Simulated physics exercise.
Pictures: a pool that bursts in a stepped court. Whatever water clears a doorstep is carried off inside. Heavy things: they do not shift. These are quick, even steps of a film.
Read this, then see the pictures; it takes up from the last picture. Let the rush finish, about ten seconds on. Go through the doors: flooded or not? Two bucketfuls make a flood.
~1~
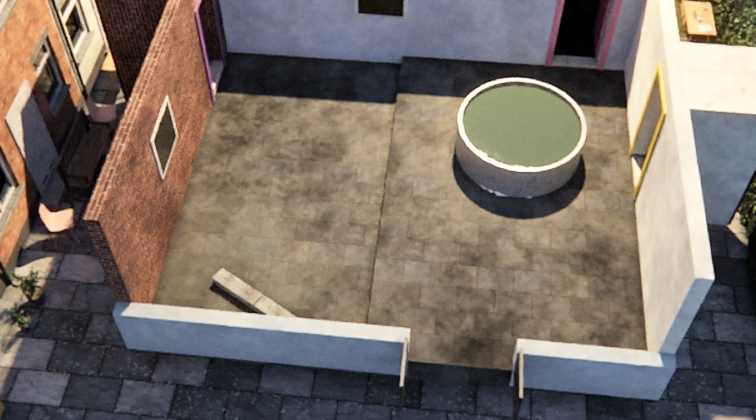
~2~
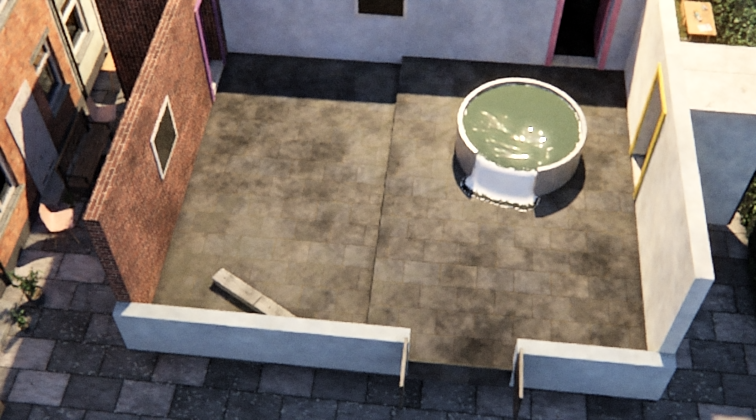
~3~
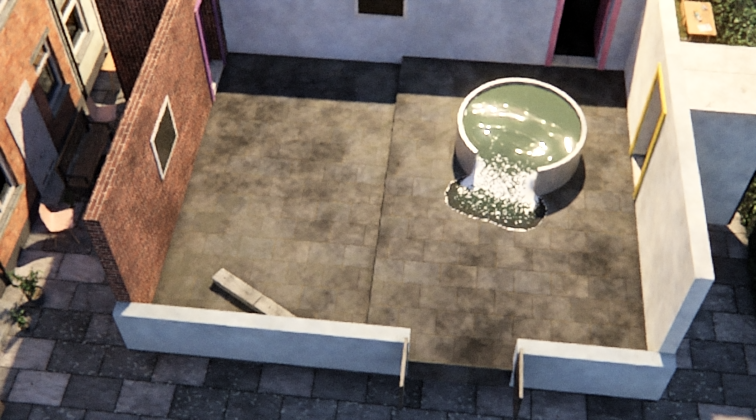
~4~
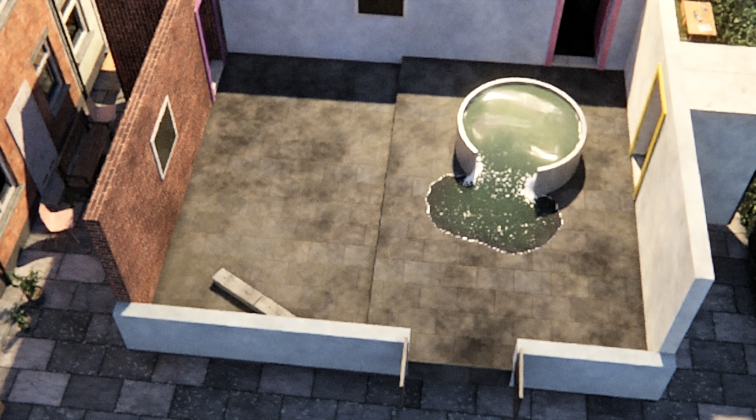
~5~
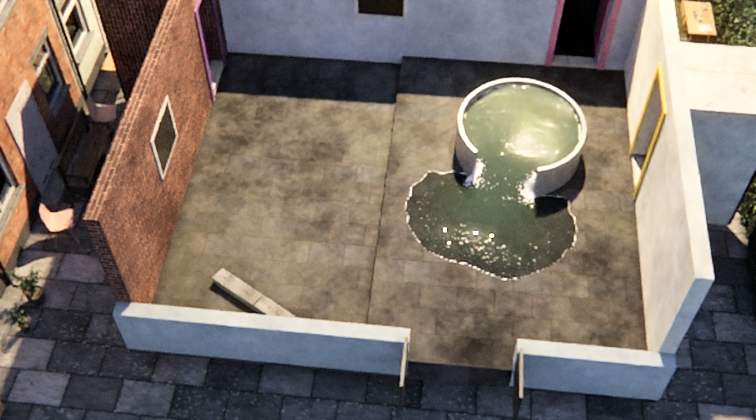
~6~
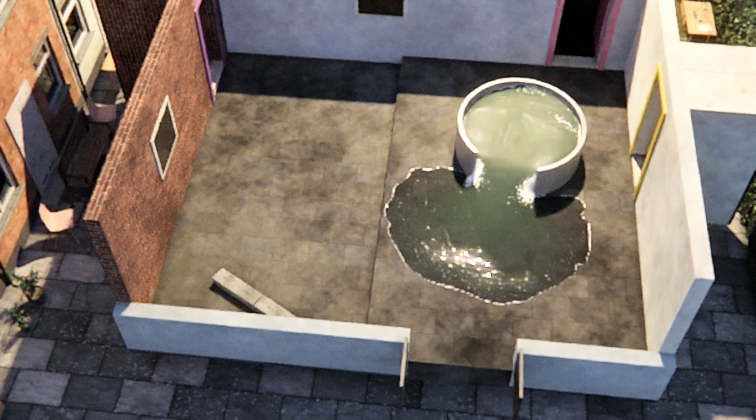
My prediction: The yellow door does not surpass two buckets, the purple door does not surpass two buckets, the pink door does not surpass two buckets.
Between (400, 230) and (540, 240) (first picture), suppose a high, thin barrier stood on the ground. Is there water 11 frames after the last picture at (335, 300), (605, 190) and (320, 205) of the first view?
The first is still bare, the second inundated and the third inundated.
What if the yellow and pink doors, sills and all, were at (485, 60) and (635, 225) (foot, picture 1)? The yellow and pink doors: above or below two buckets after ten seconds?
Yellow door stays within it; pink door stays within it.
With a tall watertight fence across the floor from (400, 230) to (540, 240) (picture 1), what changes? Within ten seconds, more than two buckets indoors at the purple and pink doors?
In that case the purple door stays short and the pink door stays short.
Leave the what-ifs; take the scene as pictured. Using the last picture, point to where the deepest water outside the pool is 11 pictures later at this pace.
Roughly at (300, 343).
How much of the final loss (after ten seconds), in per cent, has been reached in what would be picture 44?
Near 75 in a hundred, I reckon.
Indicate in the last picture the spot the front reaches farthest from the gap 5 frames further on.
The farthest wet spot is near (357, 349).
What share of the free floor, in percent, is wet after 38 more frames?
About 55 %.
A moment on, water covers 25 % of the floor; the yellow door not reached, the purple door not reached, the pink door not reached.
Next, water covers 35 % of the floor; the yellow door not reached, the purple door not reached, the pink door not reached.
Then, water covers 40 % of the floor; the yellow door not reached, the purple door not reached, the pink door not reached.
Later, water covers 55 % of the floor; the yellow door wet at the sill, nothing in, the purple door wet at the sill, nothing in, the pink door not reached.
In the end, water covers 70 % of the floor; the yellow door wet at the sill, nothing in, the purple door wet at the sill, nothing in, the pink door wet at the sill, nothing in.
